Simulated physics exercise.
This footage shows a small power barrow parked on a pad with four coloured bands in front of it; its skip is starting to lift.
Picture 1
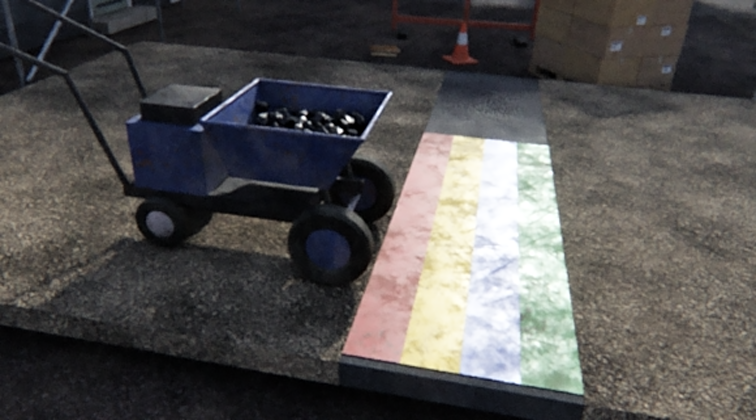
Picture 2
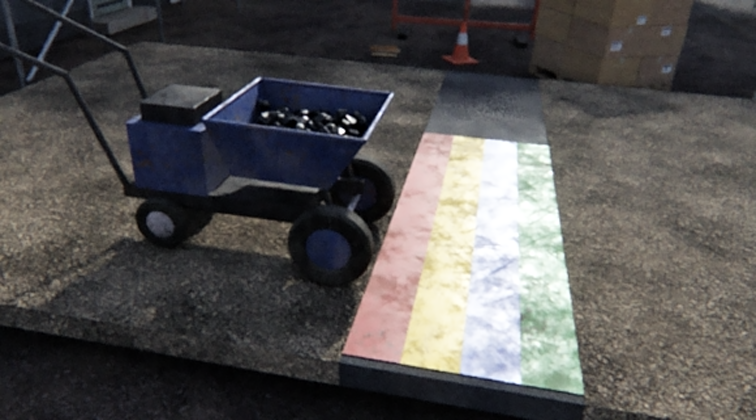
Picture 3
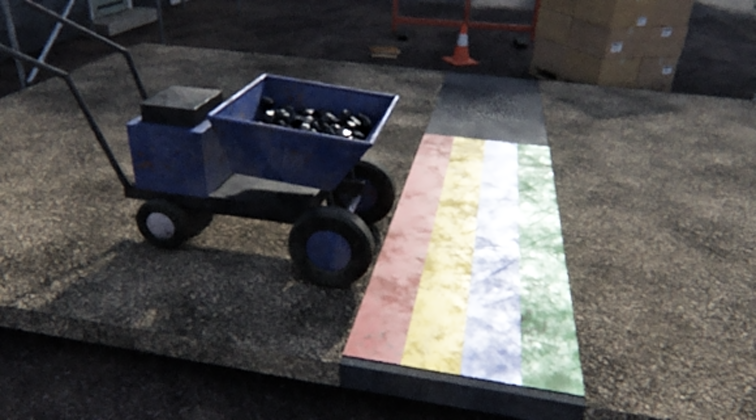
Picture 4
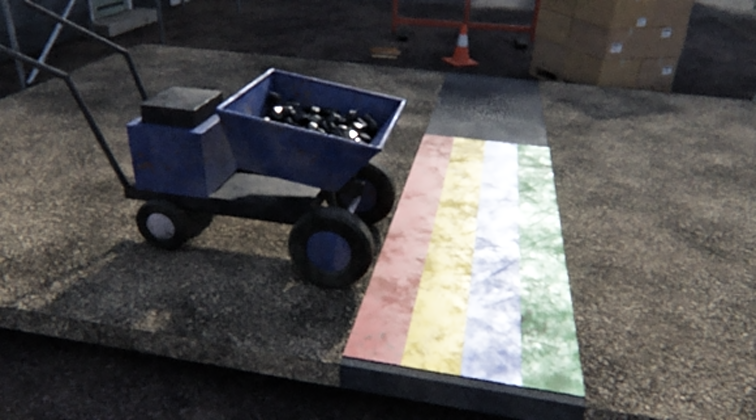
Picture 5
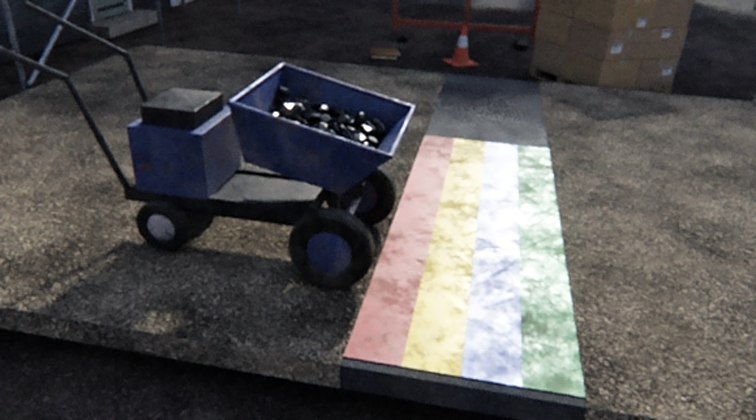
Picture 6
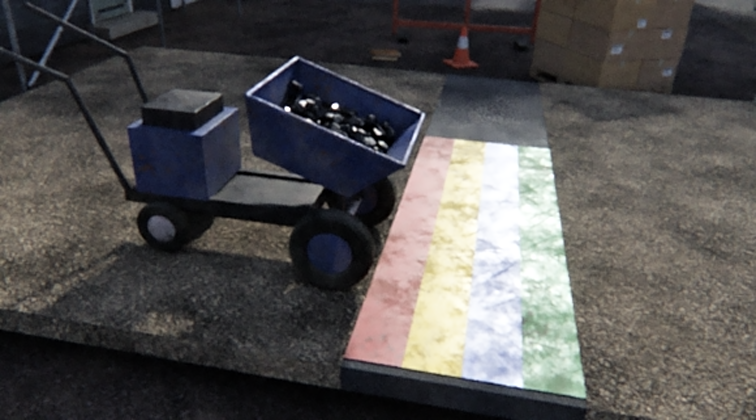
On a paved yard, a blue power barrow loaded with black lumps stands beside red, yellow, blue and green bands; its skip tilts gradually to the right, the back rising and the front lip lowering, while the wheels stay still.
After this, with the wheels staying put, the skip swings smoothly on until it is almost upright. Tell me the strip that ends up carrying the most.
Blue.
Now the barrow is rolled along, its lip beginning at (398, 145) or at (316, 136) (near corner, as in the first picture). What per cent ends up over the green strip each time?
Try 1 about 40 %, try 2 about 10 %.
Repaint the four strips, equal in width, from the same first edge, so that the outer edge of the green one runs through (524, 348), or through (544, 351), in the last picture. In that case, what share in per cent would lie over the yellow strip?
About 0 % and 10 %.
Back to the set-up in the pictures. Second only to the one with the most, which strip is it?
It is the yellow strip.
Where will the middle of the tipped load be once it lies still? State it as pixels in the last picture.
The centre settles at about (488, 266).
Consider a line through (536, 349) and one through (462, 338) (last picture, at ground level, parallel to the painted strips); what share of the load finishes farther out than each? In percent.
Around 20 in a hundred for the first, 60 in a hundred for the second.
Just after the last frame, skip tipped steeply; every one in the skip.
A moment on, skip tipped right over; the larger part in the skip; just a few over the yellow strip; about a tenth over the blue strip.
Further on, skip tipped right over; roughly a quarter in the skip; about a tenth over the yellow strip; roughly a third over the blue strip; about a tenth over the green strip; about a tenth off the paint.
When it is over, skip tipped right over; about a tenth in the skip; not one over the red strip; roughly a quarter over the yellow strip; roughly a third over the blue strip; roughly a quarter over the green strip; about a tenth off the paint.
